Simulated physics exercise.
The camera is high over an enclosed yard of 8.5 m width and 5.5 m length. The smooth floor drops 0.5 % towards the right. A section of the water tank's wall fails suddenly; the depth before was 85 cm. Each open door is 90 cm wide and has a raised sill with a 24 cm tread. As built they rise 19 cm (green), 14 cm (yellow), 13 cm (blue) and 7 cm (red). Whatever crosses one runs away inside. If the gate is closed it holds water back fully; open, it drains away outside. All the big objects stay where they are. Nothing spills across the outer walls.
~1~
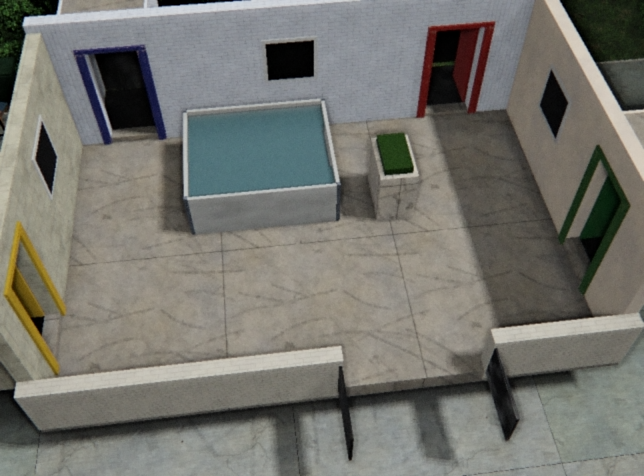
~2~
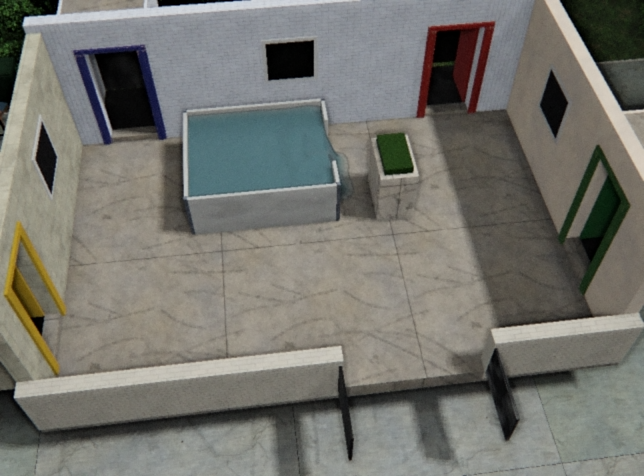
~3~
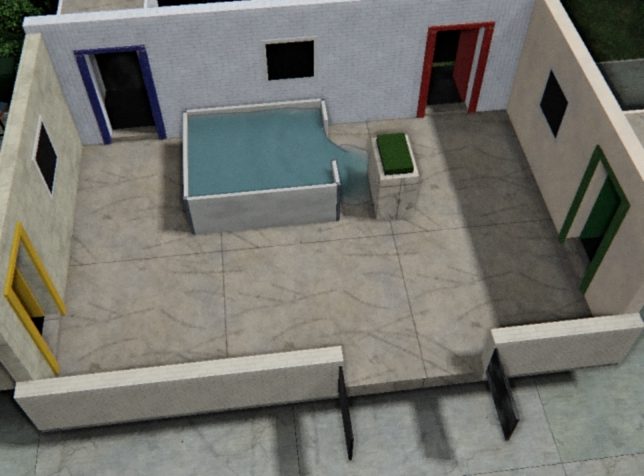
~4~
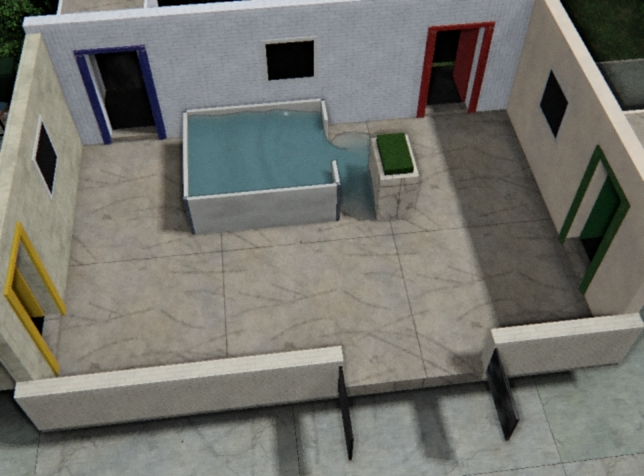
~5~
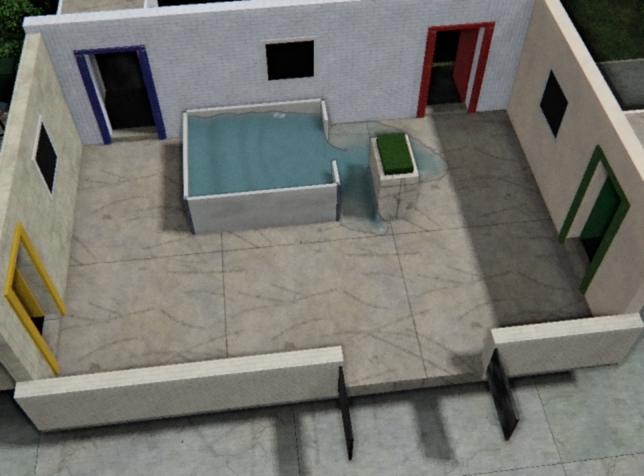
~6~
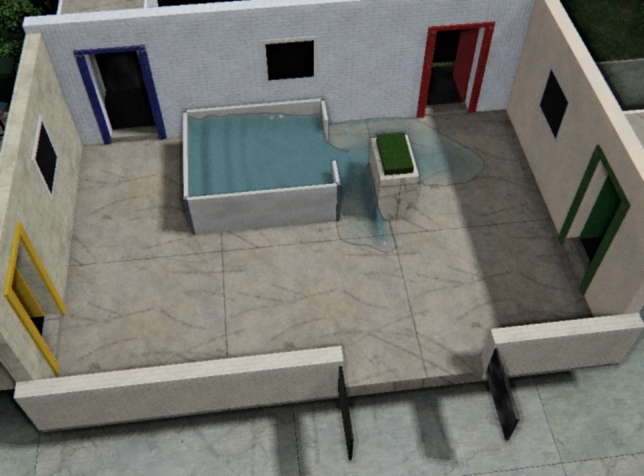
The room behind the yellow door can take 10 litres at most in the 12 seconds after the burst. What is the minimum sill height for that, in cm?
It would have to be roughly 8 cm high.
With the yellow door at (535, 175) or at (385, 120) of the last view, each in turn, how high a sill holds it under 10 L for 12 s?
About 24 and 22 cm.
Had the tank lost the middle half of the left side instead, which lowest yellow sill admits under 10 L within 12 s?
Then roughly 18 cm.
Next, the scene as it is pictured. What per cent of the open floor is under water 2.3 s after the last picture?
Near 50 per cent is wet.
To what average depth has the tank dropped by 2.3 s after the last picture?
Roughly 44 cm on average.
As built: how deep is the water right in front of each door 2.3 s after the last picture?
In cm: Green 9, yellow 0, blue 0, red 22.
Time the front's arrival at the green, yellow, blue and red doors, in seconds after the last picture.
Arrival: Green 1.4 s, yellow 3.8 s, blue 4.5 s, red 0.2 s.
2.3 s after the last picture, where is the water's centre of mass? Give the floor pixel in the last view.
At about (342, 186).
Then, 0.7 s after the last picture water covers 30 % of the floor, deepest (62 cm) near (361, 185); it has not reached the yellow door.
Then, 2.3 s after the last picture water covers 50 % of the floor, deepest (44 cm) near (511, 124); it has not reached the yellow door.
Then, 11.3 s after the last picture water covers 100 % of the floor, deepest (14 cm) near (565, 252); 9 cm at the yellow door, 0 litres in over its 14 cm sill.
At the yellow door as built, the water peaked near 12 cm, 8.1 s after the last picture.
Run again over the same 12 s with other heights there, 24 litres in over 6.5 cm, 5 litres over 9 cm. The limit of 10 litres is kept from about 8 cm up.
